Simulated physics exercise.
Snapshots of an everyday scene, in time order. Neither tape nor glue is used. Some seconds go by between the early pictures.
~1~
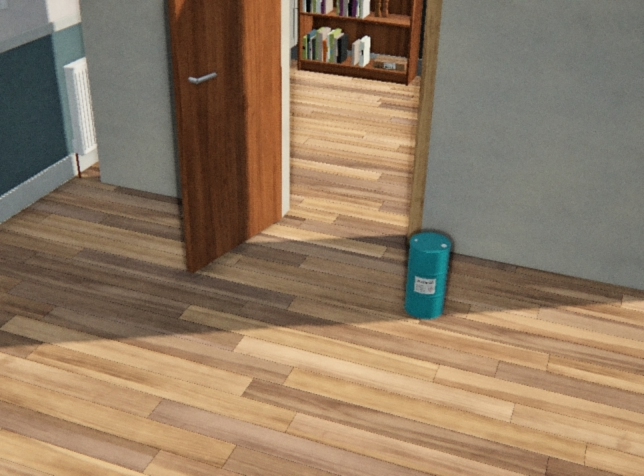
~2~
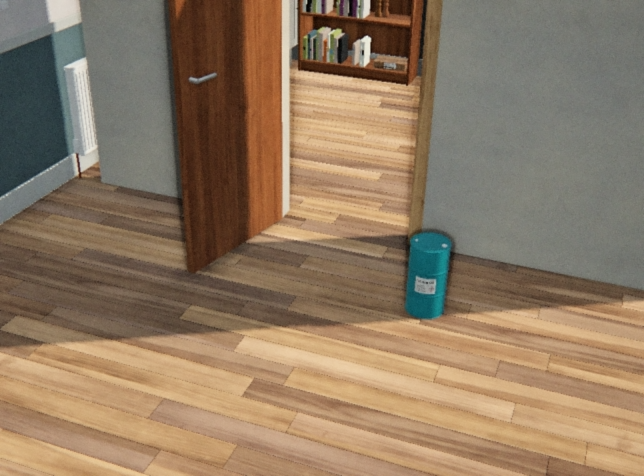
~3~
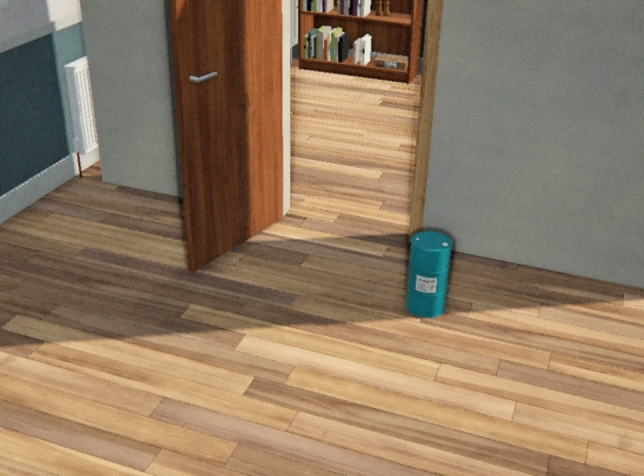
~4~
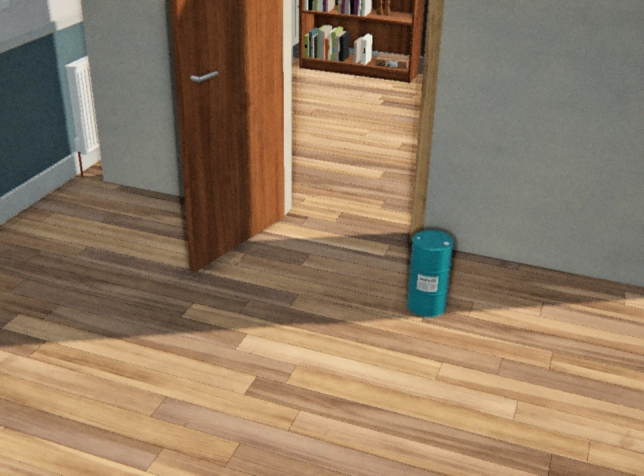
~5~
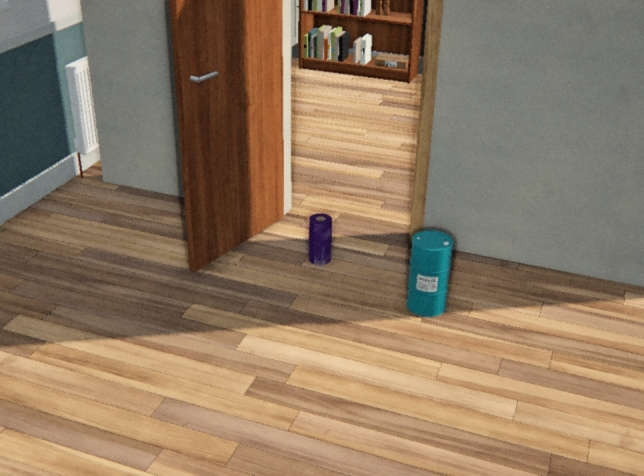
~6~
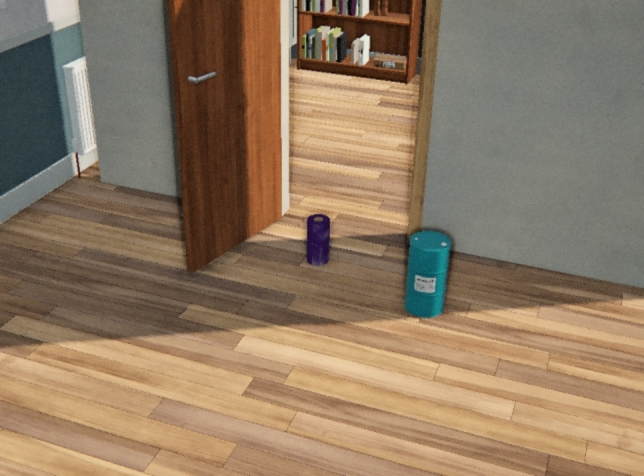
A small purple roll appeared on the floor in the open doorway, left of a turquoise canister, and stayed put; before that, nothing had moved around the wide-open wooden door or the canister.
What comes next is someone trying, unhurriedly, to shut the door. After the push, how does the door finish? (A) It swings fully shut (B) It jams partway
The answer is A.
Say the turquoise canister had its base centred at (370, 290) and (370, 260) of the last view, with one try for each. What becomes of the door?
First it finishes its swing, then it cannot finish its swing.
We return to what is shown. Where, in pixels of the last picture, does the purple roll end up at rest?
Near pixel (407, 201).
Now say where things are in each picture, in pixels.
The first picture shows door wide open and still; turquoise canister (427, 276).
The second picture shows door wide open and still; turquoise canister (428, 276).
The third picture shows door wide open and still; turquoise canister (428, 275).
The fourth picture shows door wide open and still; turquoise canister (430, 274).
The fifth picture shows door wide open and still; turquoise canister (429, 274).
The sixth picture shows door wide open and still; purple roll (318, 240); turquoise canister (427, 275).
Then, 0.70 s later than the last frame, door 67° open.
Then, 1.10 s later than the last frame, door 32° open; purple roll moved about its own width near (349, 234).
Then, 1.30 s later than the last frame, door 14° open; purple roll moved well along near (375, 225).
Then, 1.50 s later than the last frame, door 0° open; purple roll moved well along near (395, 212).
When it is over, door 0° open; moved from the start, purple roll; turquoise canister as before. End places, in pixels of the last picture, purple roll near (407, 201).
